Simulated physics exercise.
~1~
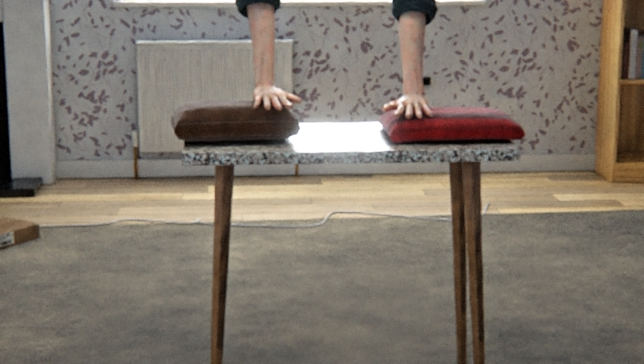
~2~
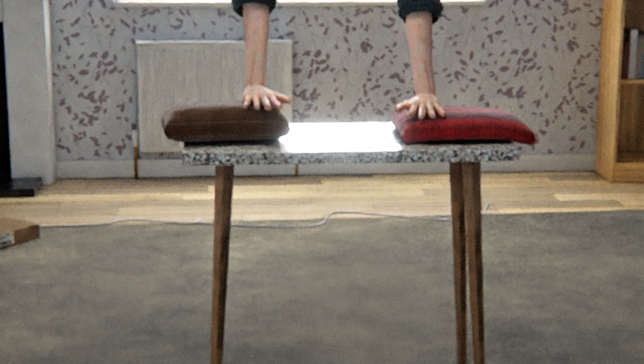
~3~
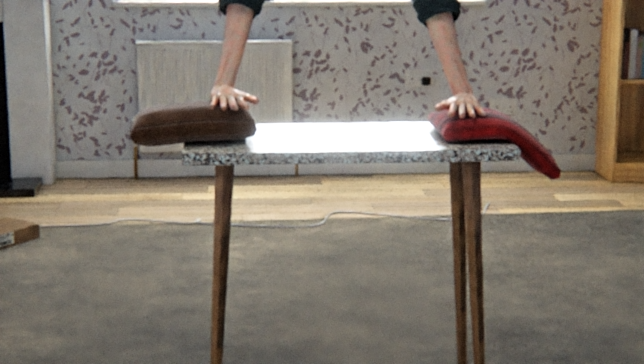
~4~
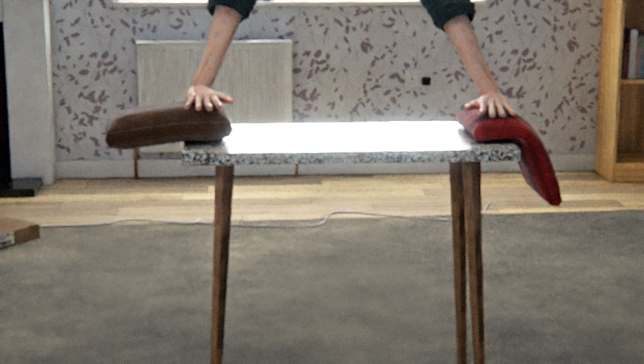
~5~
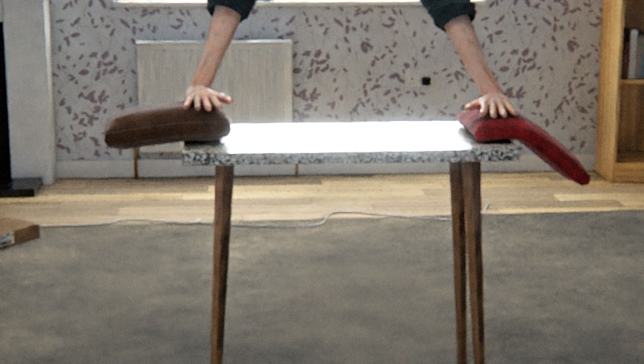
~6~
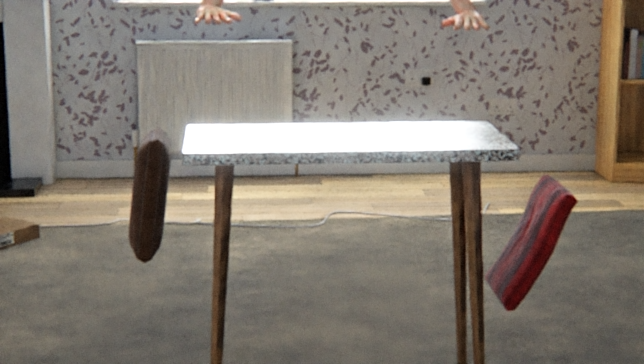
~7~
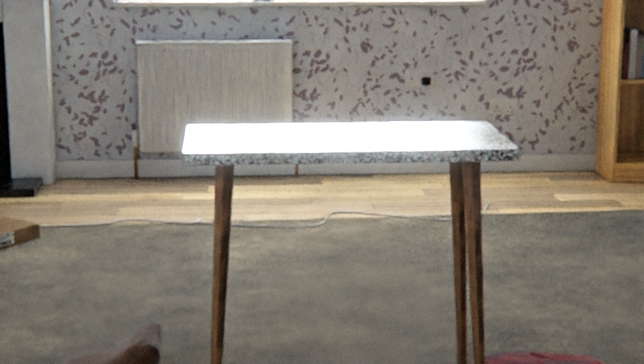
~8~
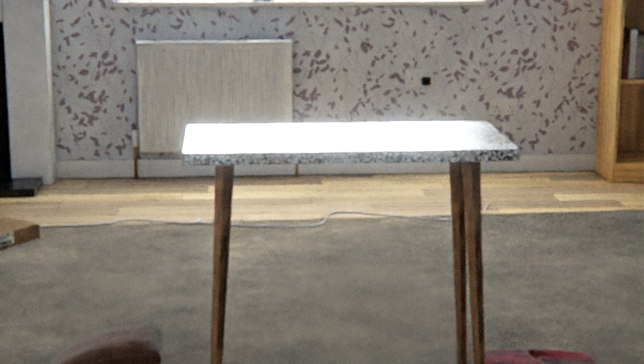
In this clip, two hands push a brown soft bag left and a red folded blanket right toward opposite ends of a bench, the blanket drooping over the edge. The hands let go and withdraw, and both items fall, ending on the floor beside the bare bench.
